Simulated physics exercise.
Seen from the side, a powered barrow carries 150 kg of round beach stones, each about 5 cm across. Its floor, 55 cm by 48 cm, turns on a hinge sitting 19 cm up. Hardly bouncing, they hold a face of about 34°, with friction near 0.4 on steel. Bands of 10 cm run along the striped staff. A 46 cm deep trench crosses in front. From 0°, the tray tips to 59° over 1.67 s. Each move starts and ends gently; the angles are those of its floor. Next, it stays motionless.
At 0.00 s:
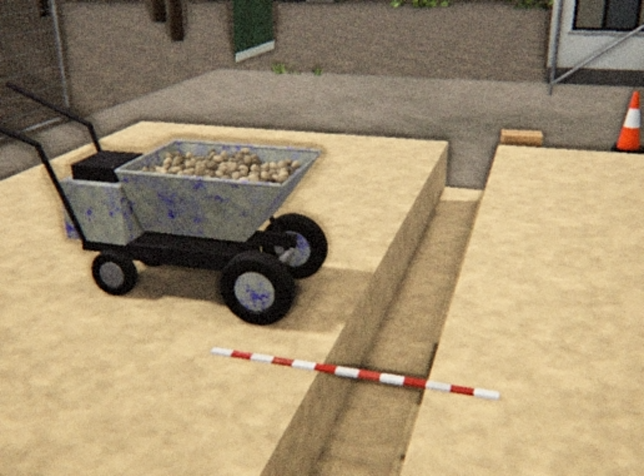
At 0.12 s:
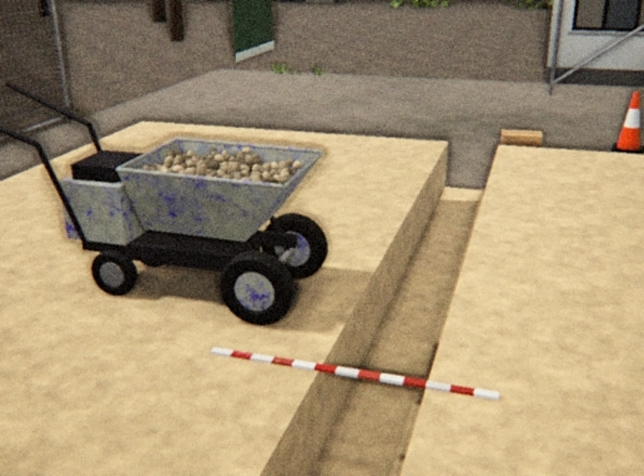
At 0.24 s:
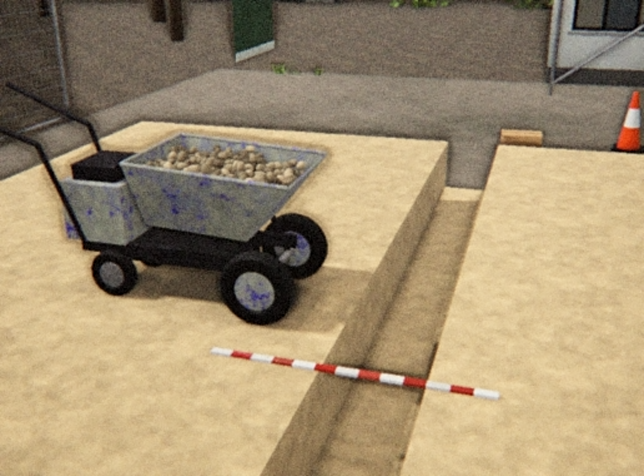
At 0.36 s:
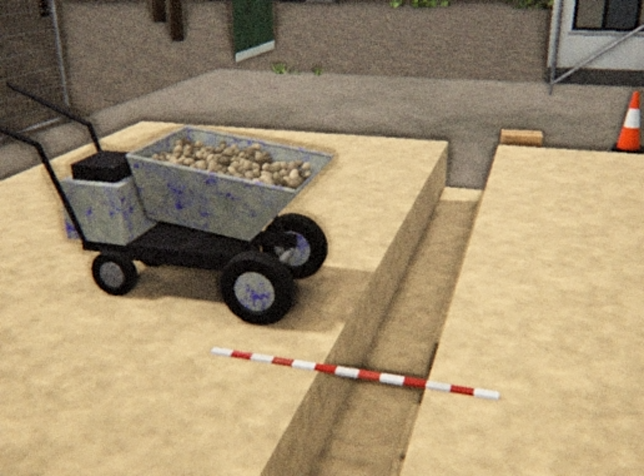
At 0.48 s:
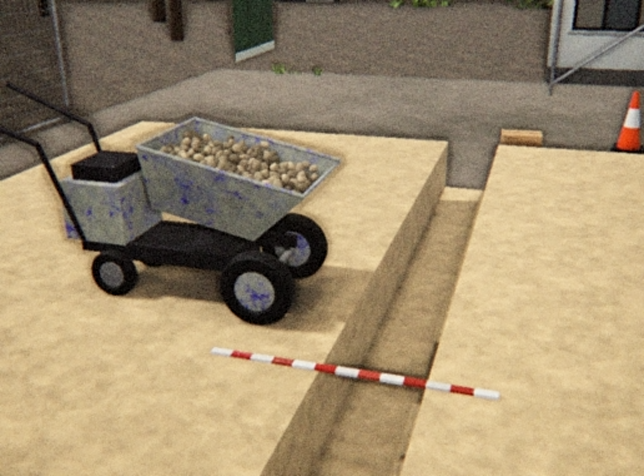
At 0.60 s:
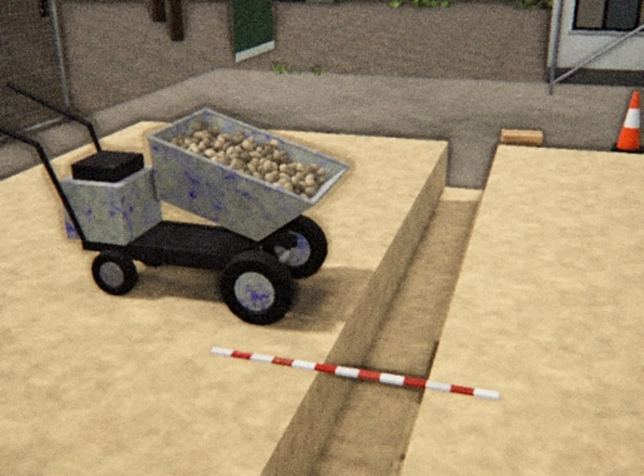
In the video, a four-wheeled barrow loaded with round stones stands on sandy ground beside a trench crossed by a red-and-white striped staff, and its grey tray gradually tilts forward to the right, its rear end rising.
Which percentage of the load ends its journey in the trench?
Roughly 69 per cent.
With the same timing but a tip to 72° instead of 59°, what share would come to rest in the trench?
Roughly 85% would end there.
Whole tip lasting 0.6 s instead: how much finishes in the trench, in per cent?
Near 50 per cent.
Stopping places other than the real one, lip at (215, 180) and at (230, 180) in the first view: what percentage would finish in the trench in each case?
About 55 per cent first, then about 75 per cent.
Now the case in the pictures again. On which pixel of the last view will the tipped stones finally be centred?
About (408, 383).
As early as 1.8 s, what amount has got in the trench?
Around 25 per cent of it.
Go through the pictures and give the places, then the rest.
In the first frame, lip at (281, 186), floor tilted 0°, highest stones at (229, 160).
In the second frame, lip at (283, 187), floor tilted 1°, highest stones at (218, 157); the stones move at 0.1 m/s on average.
In the third frame, the tray is at 3°, its lip at (288, 189); the top of the load is at (205, 154); the stones move at 0.2 m/s on average.
In the fourth frame, lip at (295, 192), floor tilted 7°, highest stones at (202, 148); the stones move at 0.3 m/s on average.
In the fifth frame, lip at (304, 197), floor tilted 12°, highest stones at (195, 141); the stones move at 0.4 m/s on average.
In the sixth frame, the tray is at 17°, its lip at (314, 204); the top of the load is at (200, 134); the stones move at 0.5 m/s on average.
After 1.2 s the floor is at 50°; 100 % in the tray; the foremost stones are at (363, 240).
After 1.8 s the floor is at 59°; 72 % in the tray, 27 % in the trench, 1 % past the trench; the foremost stones are at (460, 322).
After 2.1 s the floor is at 59°; 49 % in the tray, 45 % in the trench, 6 % past the trench; the foremost stones are at (543, 330).
After 4.1 s the floor is at 59°; 25 % in the tray, 69 % in the trench, 6 % past the trench; the foremost stones are at (607, 340).
